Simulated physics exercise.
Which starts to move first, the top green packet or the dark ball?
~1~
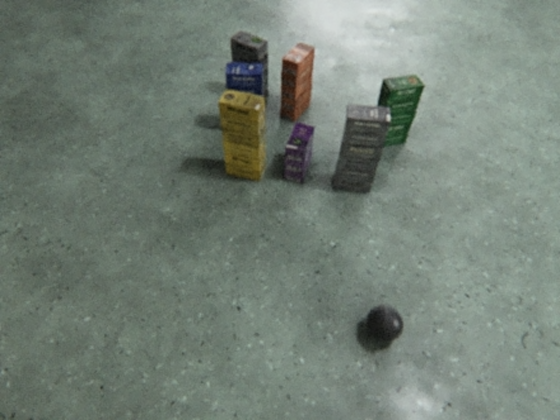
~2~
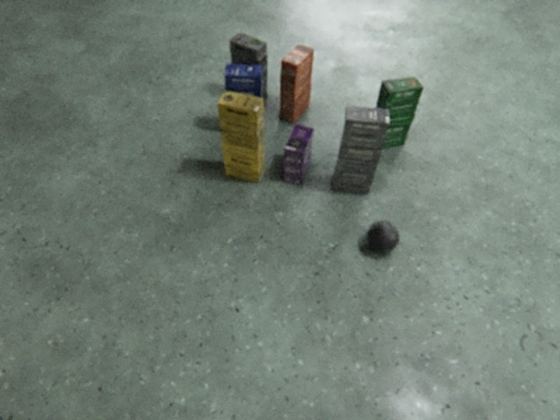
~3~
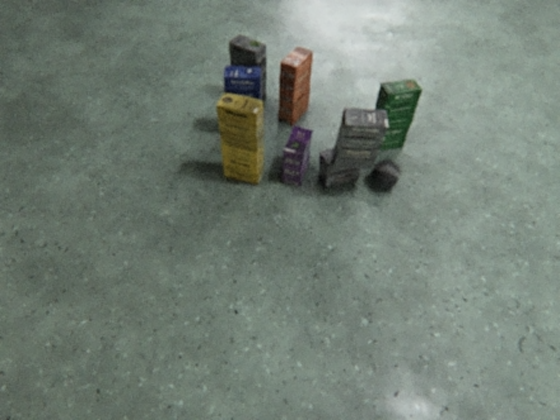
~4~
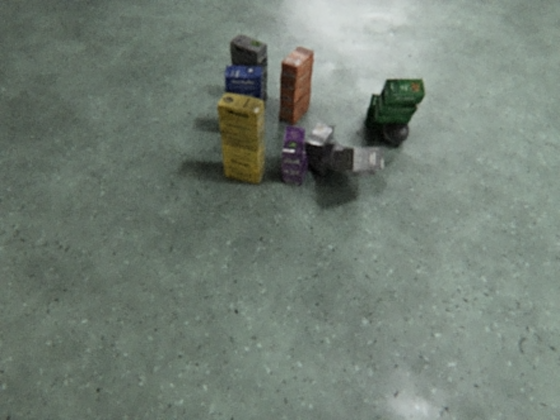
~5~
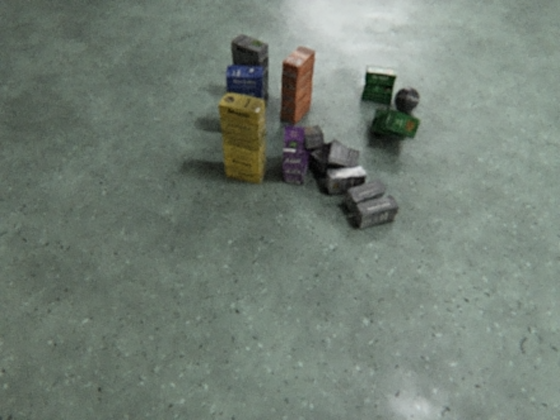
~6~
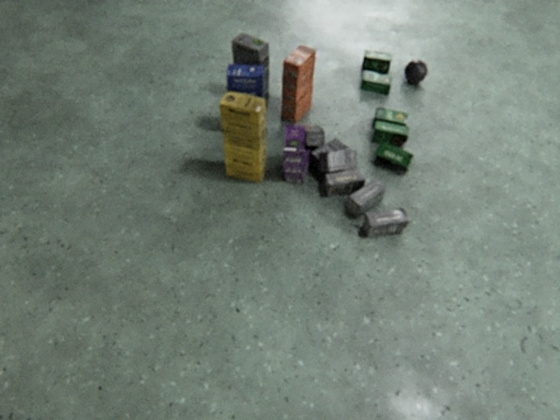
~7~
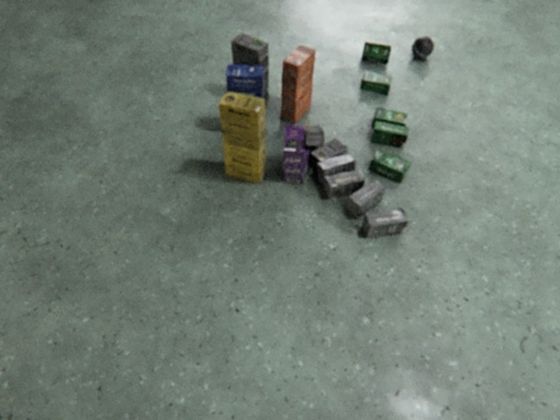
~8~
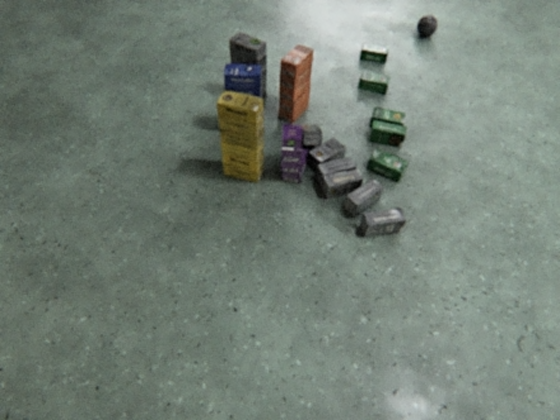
The dark ball moves first. The top green packet only starts to move later, once the ball has rolled up to the green stack.
